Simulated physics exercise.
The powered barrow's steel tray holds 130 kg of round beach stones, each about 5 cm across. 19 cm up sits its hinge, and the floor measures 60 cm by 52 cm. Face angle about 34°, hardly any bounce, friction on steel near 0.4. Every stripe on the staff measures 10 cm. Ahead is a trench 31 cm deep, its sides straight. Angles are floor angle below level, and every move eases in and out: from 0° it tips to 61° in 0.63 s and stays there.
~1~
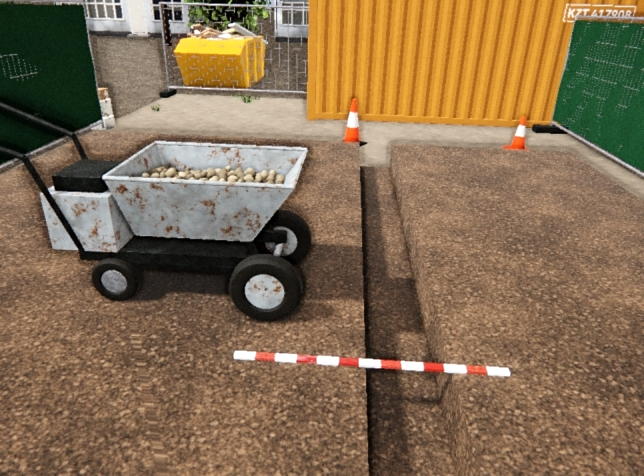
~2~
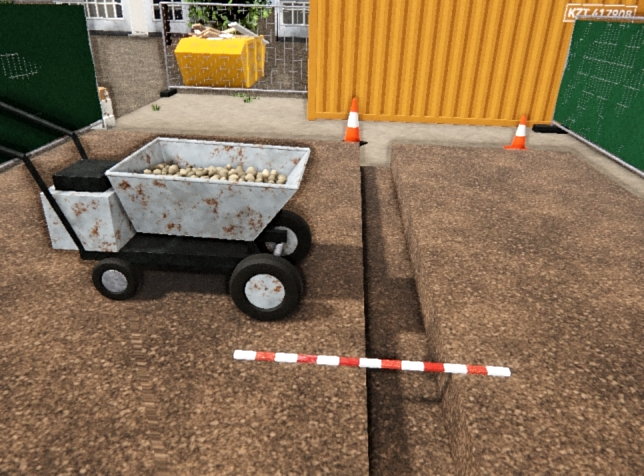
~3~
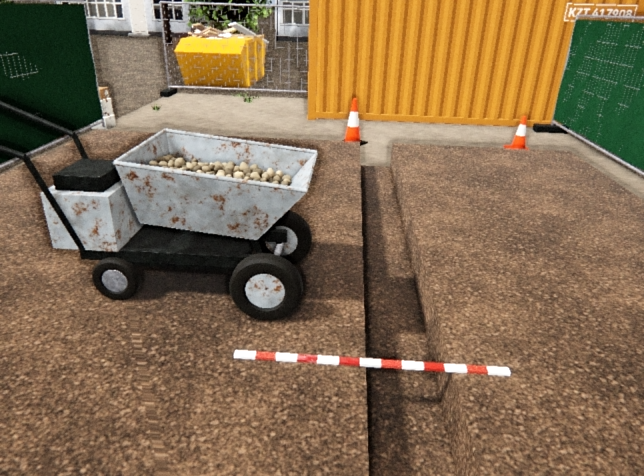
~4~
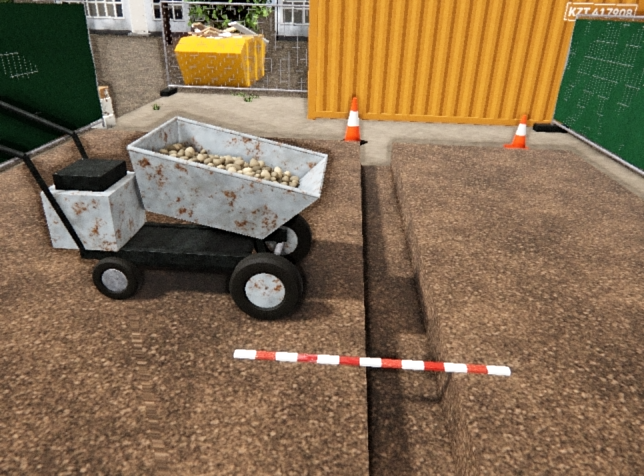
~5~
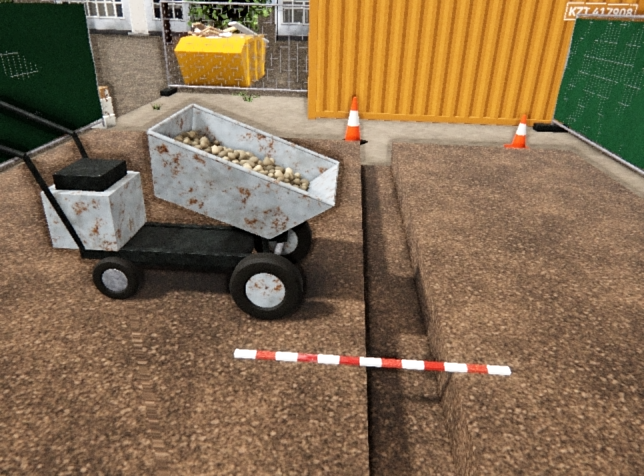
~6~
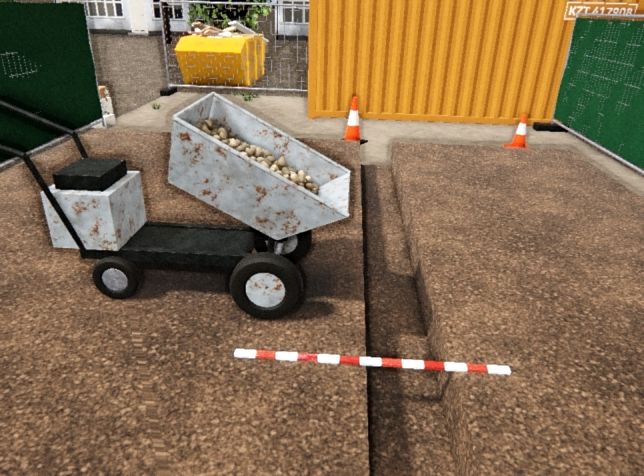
A rusty steel tray of round stones tilts steadily down to the right beside a trench.
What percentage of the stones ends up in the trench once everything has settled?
About 53 per cent.
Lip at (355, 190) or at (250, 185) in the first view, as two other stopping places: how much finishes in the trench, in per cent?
First spot about 20, second spot about 70 per cent.
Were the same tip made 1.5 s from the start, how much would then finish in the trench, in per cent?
It would be near 75 percent.
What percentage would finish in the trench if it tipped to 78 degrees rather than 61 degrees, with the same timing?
In that case around 65 percent.
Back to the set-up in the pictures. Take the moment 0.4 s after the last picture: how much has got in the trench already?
About 10 per cent by then.
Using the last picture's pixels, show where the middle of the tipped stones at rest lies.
Their middle ends up near (418, 326).
Then, 0.2 s after the last picture the floor is at 51°, 100 % in the tray; the foremost stones are at (346, 228).
Then, 0.4 s after the last picture the floor is at 61°, 91 % in the tray, 9 % in the trench; the foremost stones are at (420, 257).
Then, 0.8 s after the last picture the floor is at 61°, 40 % in the tray, 28 % in the trench, 32 % past the trench; the foremost stones are at (532, 296).
Then, 2.7 s after the last picture the floor is at 61°, 14 % in the tray, 53 % in the trench, 33 % past the trench; the foremost stones are past the picture's edge.
